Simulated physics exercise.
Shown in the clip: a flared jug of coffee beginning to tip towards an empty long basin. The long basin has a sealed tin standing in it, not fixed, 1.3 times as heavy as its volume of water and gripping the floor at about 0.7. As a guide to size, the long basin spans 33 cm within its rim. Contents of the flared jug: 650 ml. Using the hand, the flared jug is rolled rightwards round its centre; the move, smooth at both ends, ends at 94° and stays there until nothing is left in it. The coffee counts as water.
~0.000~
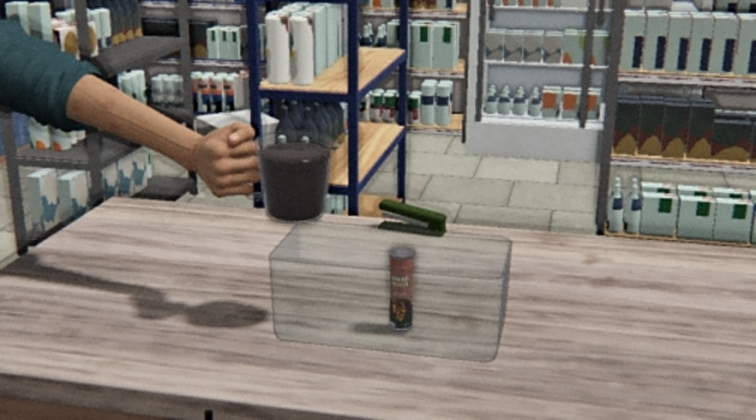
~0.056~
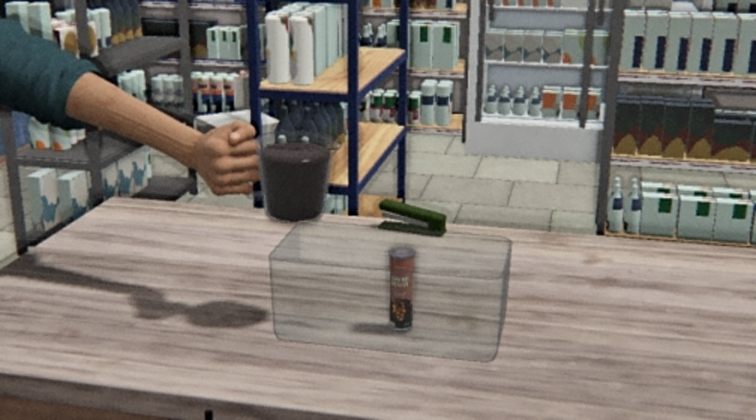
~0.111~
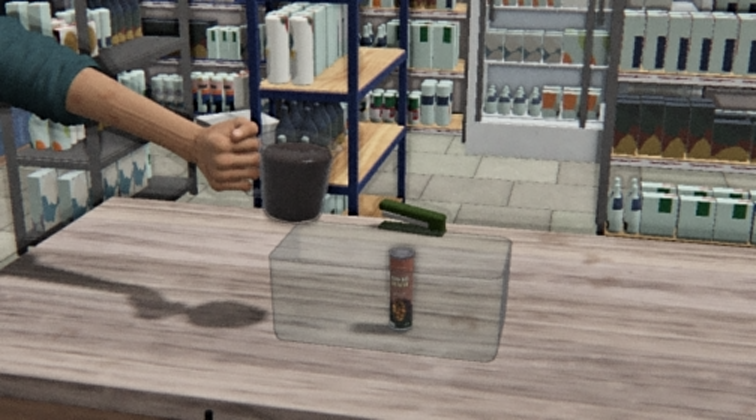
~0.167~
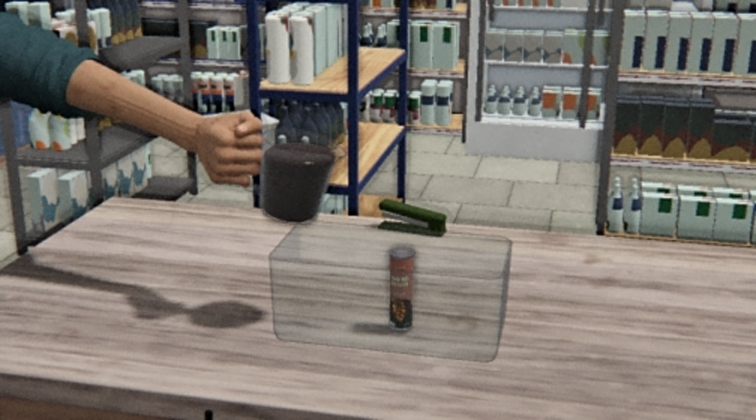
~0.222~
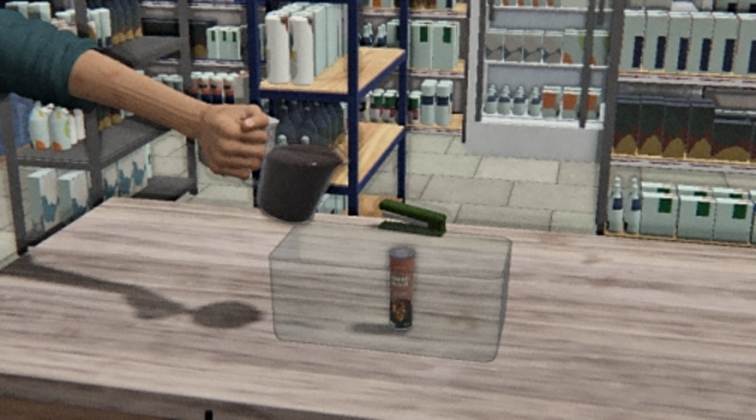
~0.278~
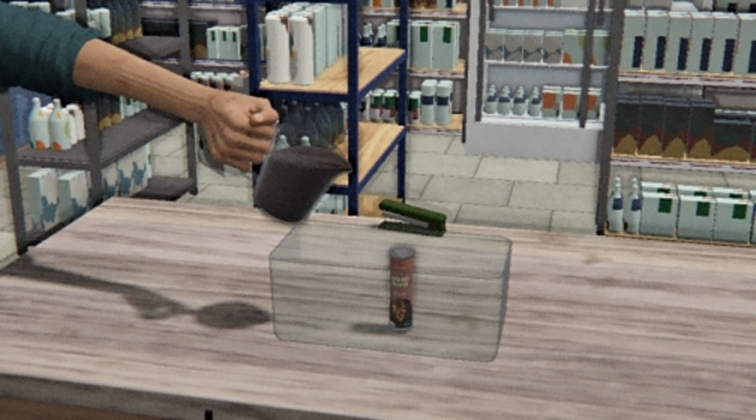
A hand gradually tilts a jug of dark liquid rightwards above a clear, long basin.
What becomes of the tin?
The tin keeps upright.
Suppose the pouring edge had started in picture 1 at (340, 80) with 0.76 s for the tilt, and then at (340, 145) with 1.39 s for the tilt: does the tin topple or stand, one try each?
Run one: It tumbles. Run two: It does not tip.
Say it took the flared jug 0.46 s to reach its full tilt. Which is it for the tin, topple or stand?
Then it stays up.
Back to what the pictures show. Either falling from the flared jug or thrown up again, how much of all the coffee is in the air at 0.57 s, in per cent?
Close to 18 in a hundred.
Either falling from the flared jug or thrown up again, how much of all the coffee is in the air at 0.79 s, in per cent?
In-air share: About 10 %.
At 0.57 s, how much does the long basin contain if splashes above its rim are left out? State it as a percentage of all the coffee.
Roughly 20 per cent.
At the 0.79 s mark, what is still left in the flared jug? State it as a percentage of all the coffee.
Roughly 20 per cent.
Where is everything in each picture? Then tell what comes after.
Tilt 0°; pouring edge (340, 144); surface from (262, 149) to (331, 153); the long basin's rim runs from (284, 240) to (507, 259); the tin's top is at (402, 256), in the first frame.
Tilt 1°; pouring edge (341, 146); surface from (262, 148) to (331, 154), in the second frame.
Tilt 5°; pouring edge (343, 149); surface from (264, 148) to (333, 155), in the third frame.
Tilt 11°; pouring edge (346, 154); surface from (267, 148) to (337, 157), in the fourth frame.
Tilt 18°; pouring edge (350, 162); surface from (269, 151) to (343, 159), in the fifth frame.
Tilt 28°; pouring edge (352, 171); surface from (268, 160) to (351, 166), in the sixth frame.
After 0.57 s the tilt is 81° and 61 per cent is still to pour; the tin stands where it began.
After 0.79 s the tilt is 94° and 20 per cent is still to pour; the tin stands where it began.
After 1.01 s the tilt is 94° and 4 per cent is still to pour; the tin stands where it began.
After 1.26 s the tilt is 94° and 1 per cent is still to pour; the tin stands where it began.
In the end the tin stands where it began.
